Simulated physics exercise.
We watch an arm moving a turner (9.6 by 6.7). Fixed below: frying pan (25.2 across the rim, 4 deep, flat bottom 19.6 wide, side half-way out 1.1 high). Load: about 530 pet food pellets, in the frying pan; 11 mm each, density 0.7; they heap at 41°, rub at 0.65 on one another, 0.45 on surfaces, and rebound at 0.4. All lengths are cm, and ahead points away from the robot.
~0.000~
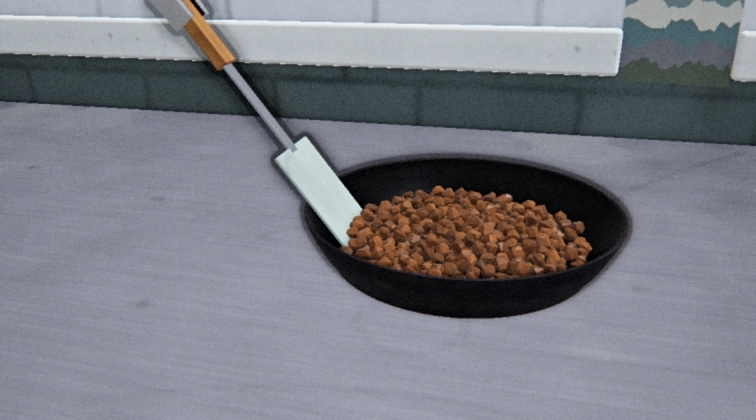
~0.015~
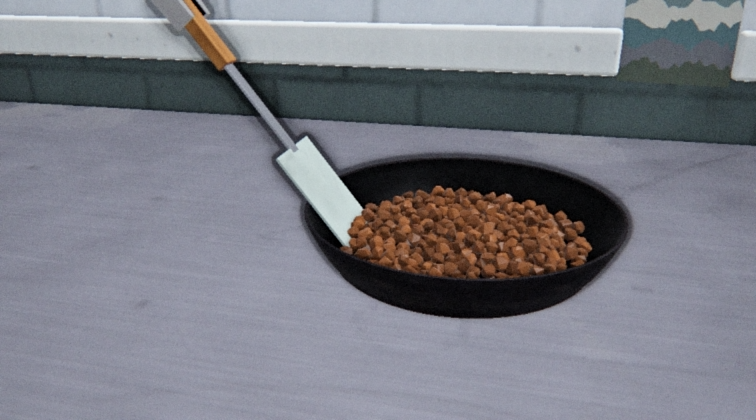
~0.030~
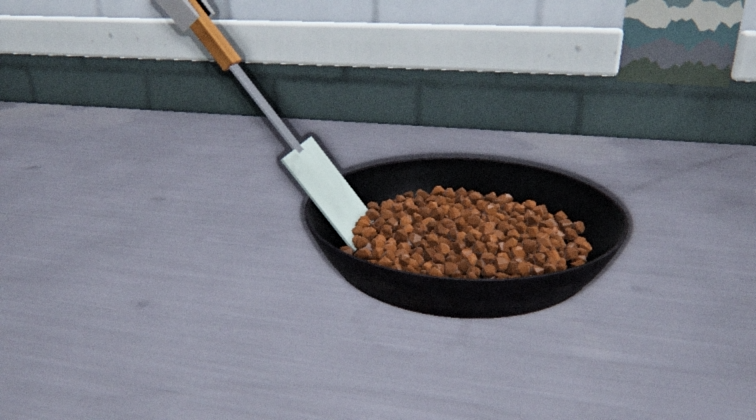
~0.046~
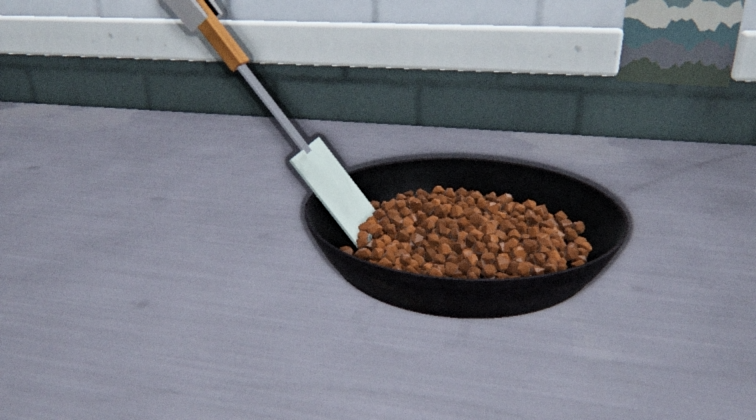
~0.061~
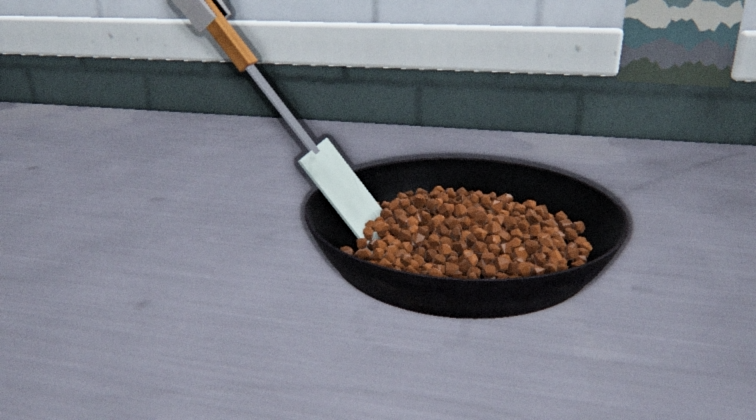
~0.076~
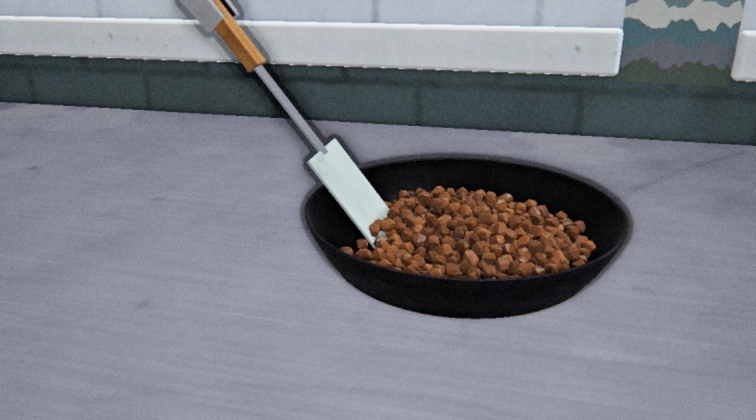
A turner with a pale green blade, grey shaft and orange-brown handle slides slowly a short way right, its tilt unchanged, nudging the nearest pellets at the pan's left side. The black frying pan, right of centre, holds a heap of reddish-brown pellets. The steady view looks down at a grey countertop before dark green tiles, a white ledge and a patterned patch at upper right.
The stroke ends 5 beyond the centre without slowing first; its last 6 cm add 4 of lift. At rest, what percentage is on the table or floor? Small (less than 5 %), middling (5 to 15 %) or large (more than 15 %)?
A small share, less than 5 %, ends on the table or floor.
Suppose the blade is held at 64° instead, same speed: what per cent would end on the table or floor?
It would be near 0 per cent.
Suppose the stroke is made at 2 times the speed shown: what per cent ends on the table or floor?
About 10 per cent.
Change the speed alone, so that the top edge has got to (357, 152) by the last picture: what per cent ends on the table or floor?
About 10 per cent.
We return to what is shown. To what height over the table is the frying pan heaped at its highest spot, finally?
About 5.0 cm.
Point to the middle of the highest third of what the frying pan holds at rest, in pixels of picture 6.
At about (552, 227).
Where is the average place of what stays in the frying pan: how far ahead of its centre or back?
Roughly 4.0 cm ahead.
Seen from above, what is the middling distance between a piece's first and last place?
Roughly 3 cm.
By 0.16 s, sloping 52°, highest piece 4 above the table; 532 in the frying pan.
By 0.24 s, sloping 52°, highest piece 5 above the table; 532 in the frying pan.
By 0.48 s, sloping 52°, highest piece 5 above the table; 532 in the frying pan.
By 1.53 s, sloping 52°, highest piece 5 above the table; 532 in the frying pan.
Final count, 532 in the frying pan. That is 0 % on the table or floor.
